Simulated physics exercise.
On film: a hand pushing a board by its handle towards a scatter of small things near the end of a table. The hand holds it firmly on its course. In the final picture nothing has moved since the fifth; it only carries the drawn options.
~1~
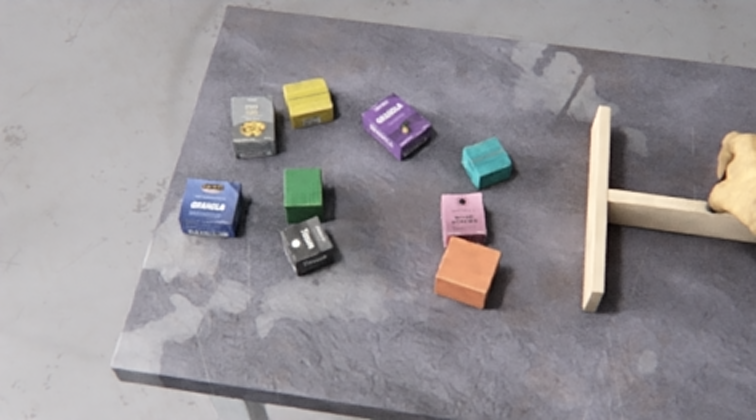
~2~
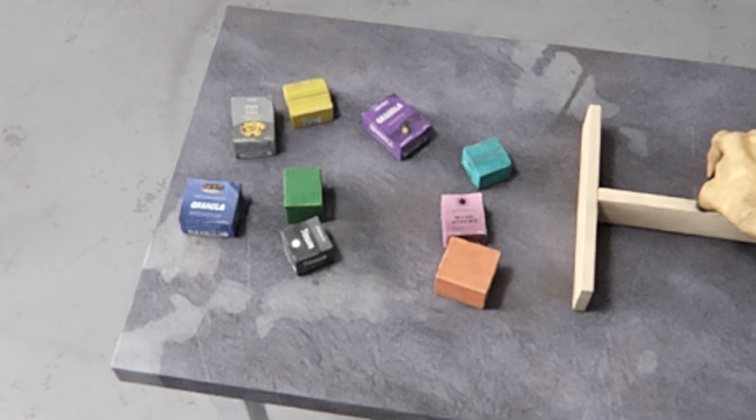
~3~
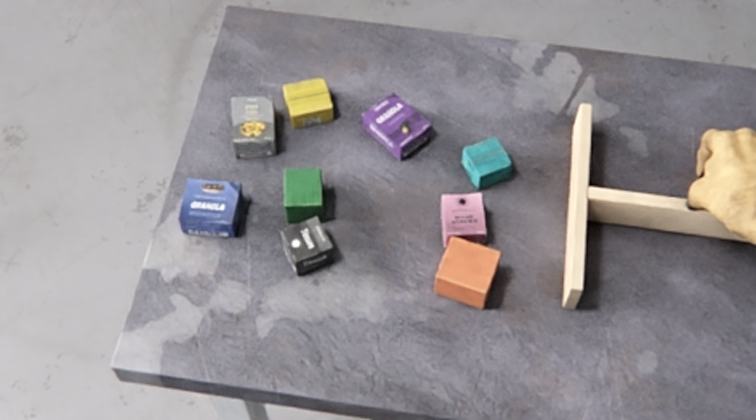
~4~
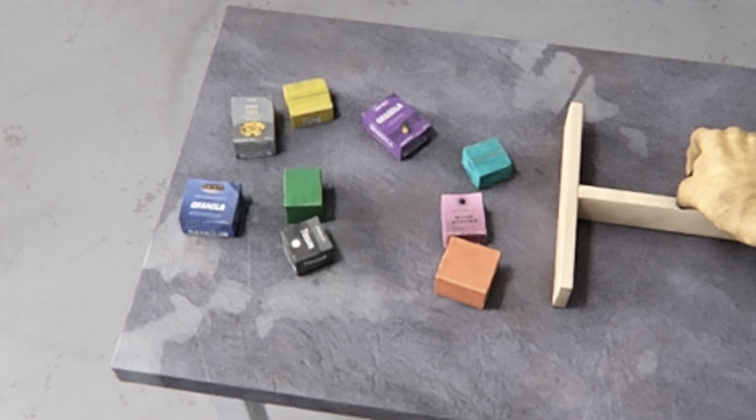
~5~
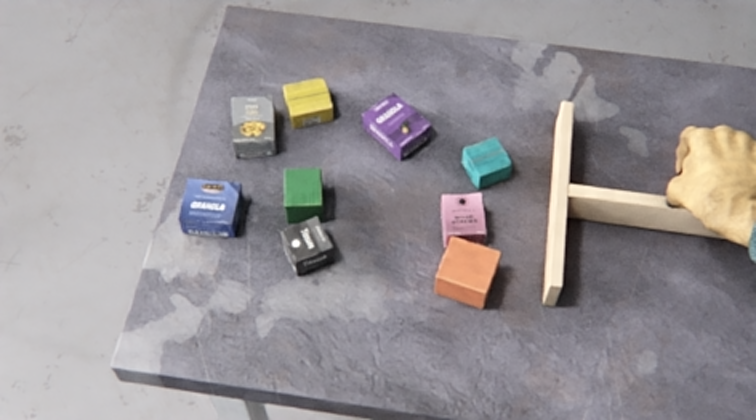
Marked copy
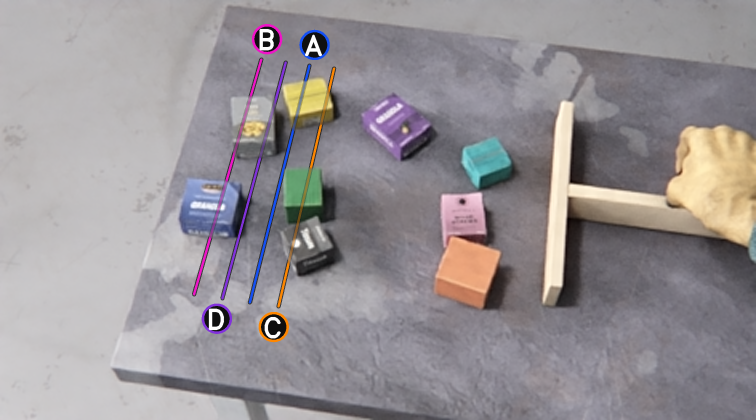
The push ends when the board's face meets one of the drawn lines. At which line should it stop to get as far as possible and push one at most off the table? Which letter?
Stop at D.
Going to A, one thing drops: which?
The blue packet goes over.
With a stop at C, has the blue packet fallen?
By then, no.
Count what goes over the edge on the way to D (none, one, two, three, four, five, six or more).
By then, one.
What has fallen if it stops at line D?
It is the blue packet.
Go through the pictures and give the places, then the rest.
In the first picture, orange block (467, 273); black box (307, 247); pink box (463, 220).
In the second picture, board (592, 192); green block (305, 196).
In the third picture, board (582, 191); purple packet (397, 126).
In the fourth picture, board (572, 190); blue packet (211, 208).
In the fifth picture, board (563, 188); orange block (467, 273); black box (307, 247); pink box (463, 220).
On the marked copy, A at (282, 175); B at (230, 168); C at (308, 178); D at (256, 171).
With D. Early on, board (450, 174); orange block (404, 267); purple packet (386, 122).
Further on, board (341, 159); grey packet (248, 126); black box (253, 227).
At the end, board (258, 148); blue packet over the edge; grey packet (194, 122); one fallen.
As for the rest, A is within the limit but short; B drops five; C is within the limit but short.
